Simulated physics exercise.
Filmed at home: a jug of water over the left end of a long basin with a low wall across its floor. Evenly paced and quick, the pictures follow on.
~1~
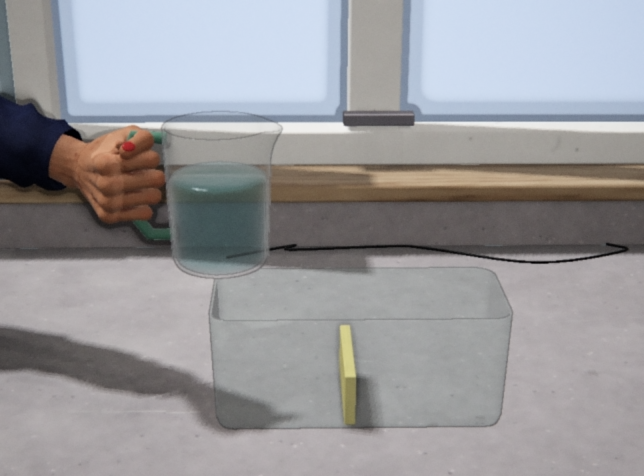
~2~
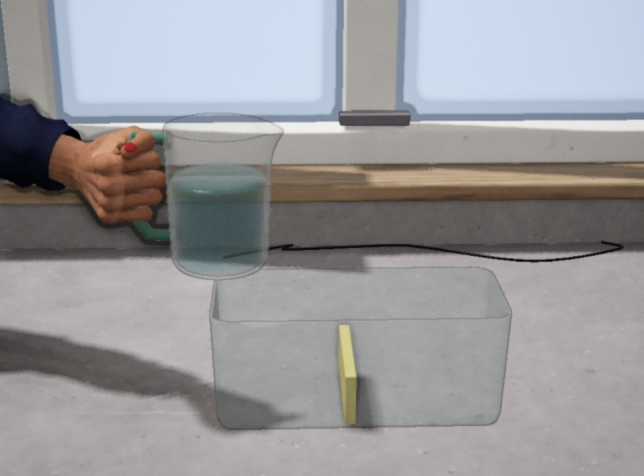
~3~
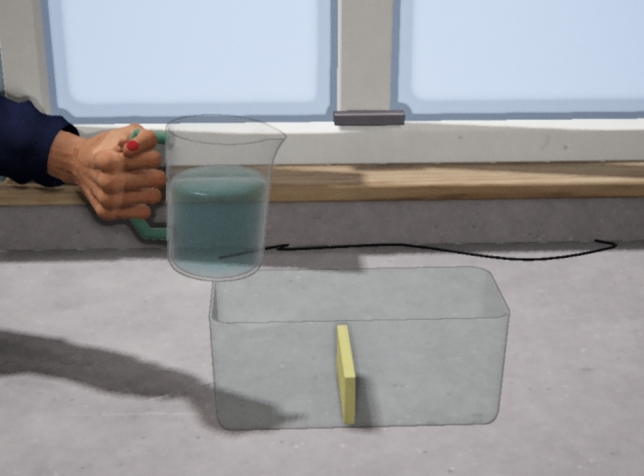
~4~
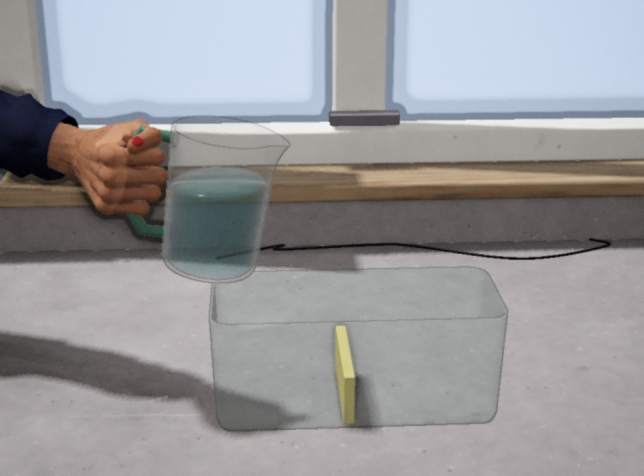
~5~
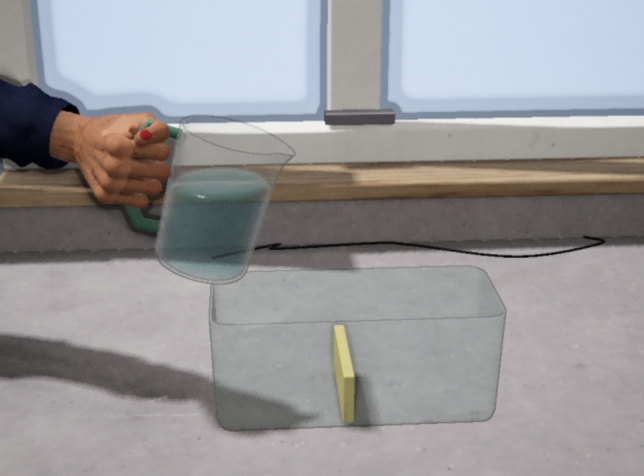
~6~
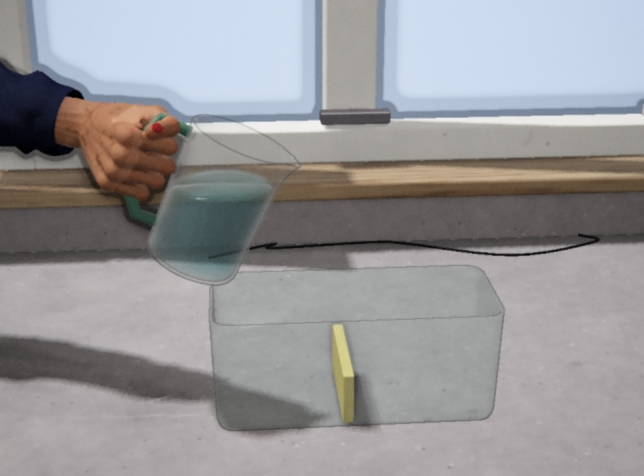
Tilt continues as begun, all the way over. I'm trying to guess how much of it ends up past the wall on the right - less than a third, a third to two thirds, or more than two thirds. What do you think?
I'd say a third to two thirds.
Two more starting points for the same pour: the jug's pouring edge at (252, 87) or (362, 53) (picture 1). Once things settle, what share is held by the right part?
Start one gives close to 15 percent, start two close to 80 percent.
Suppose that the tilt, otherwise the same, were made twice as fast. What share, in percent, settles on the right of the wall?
It comes to some 15 in a hundred.
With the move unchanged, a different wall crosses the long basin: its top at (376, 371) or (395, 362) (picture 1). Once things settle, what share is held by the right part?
Roughly 15 % and then 5 %.
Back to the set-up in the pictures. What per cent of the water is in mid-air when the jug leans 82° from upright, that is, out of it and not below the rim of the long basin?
Airborne fraction: Approx. 10 %.
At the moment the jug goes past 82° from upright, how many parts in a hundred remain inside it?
About 85 % remains.
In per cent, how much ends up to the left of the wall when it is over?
I'd put it at about 50 per cent.
A moment on, the tilt is 82° and 85 per cent is still to pour, 1 is left of the wall and 3 right of it.
Next, the tilt is 114° and 19 per cent is still to pour, 26 is left of the wall and 46 right of it.
Then the tilt is 119° and 0 per cent is still to pour, 51 is left of the wall and 48 right of it.
Later the tilt is 119° and 0 per cent is still to pour, 51 is left of the wall and 49 right of it.
In the end 51 per cent lies left of the wall, 48 right of it and 0 outside.
